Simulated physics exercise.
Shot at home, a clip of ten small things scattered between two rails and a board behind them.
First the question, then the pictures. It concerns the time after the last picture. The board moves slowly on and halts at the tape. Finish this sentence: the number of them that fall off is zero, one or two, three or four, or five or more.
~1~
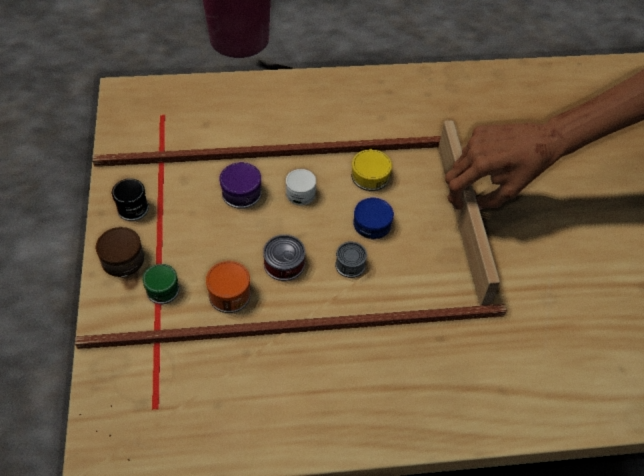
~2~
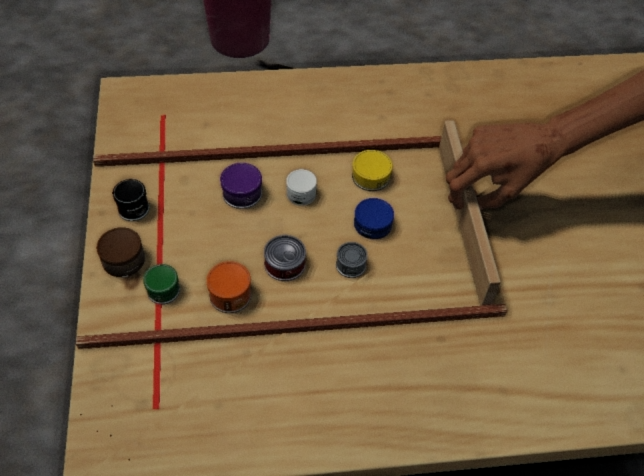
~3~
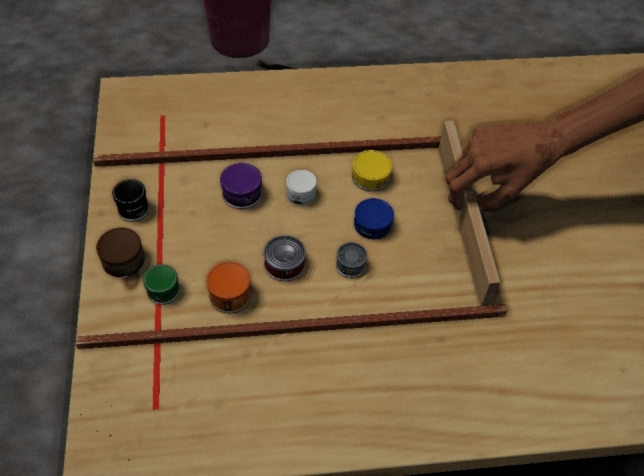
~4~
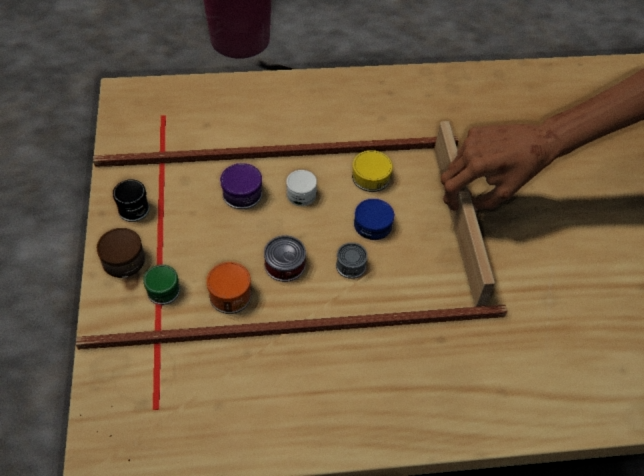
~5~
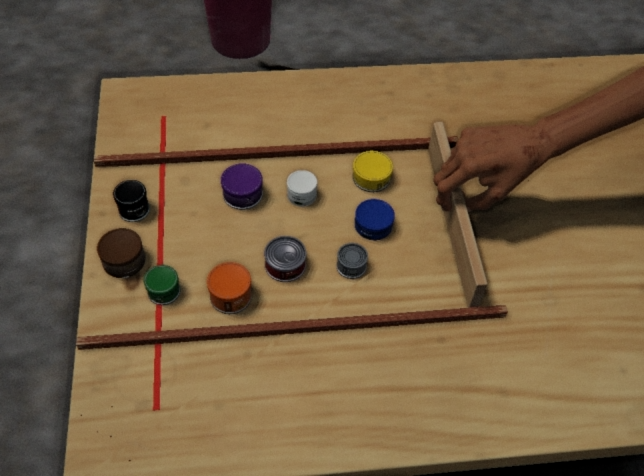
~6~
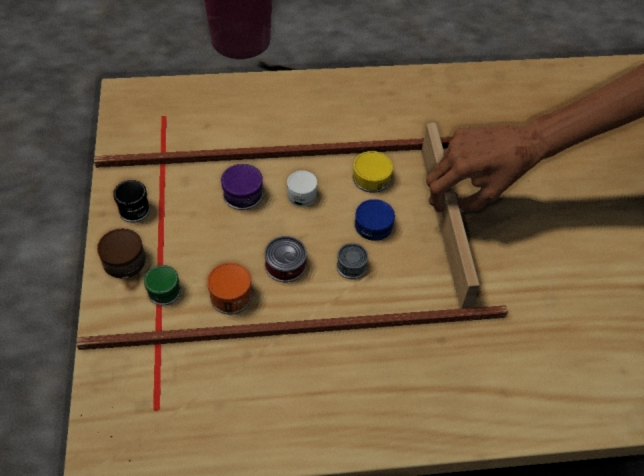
The number of them that fall off is one or two.
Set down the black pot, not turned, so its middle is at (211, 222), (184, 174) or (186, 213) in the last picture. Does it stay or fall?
Black pot: Stays put; stays put; stays put.
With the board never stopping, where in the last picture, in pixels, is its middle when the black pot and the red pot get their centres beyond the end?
Approx. (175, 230) / approx. (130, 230) for the other.
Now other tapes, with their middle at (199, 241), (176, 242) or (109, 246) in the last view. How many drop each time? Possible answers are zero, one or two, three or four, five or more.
Taking the places one by one, it comes to none; none at all; five or over.
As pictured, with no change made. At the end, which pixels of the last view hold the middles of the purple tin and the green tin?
One ends up near (111, 197) and the other near (104, 291).
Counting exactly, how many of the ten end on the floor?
That makes a total of 2.
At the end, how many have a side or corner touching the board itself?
The answer is 5.
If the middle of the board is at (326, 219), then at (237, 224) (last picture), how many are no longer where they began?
Respectively 5 and 7.
Soon after, none off yet; brown tub at rest near (122, 254); black pot at rest near (132, 201); green tin at rest near (163, 286).
After that, none off yet; brown tub at rest near (120, 254); black pot moving near (121, 203); green tin moving near (155, 288).
In the end, the number that fall off is one or two; gone, black pot and brown tub.
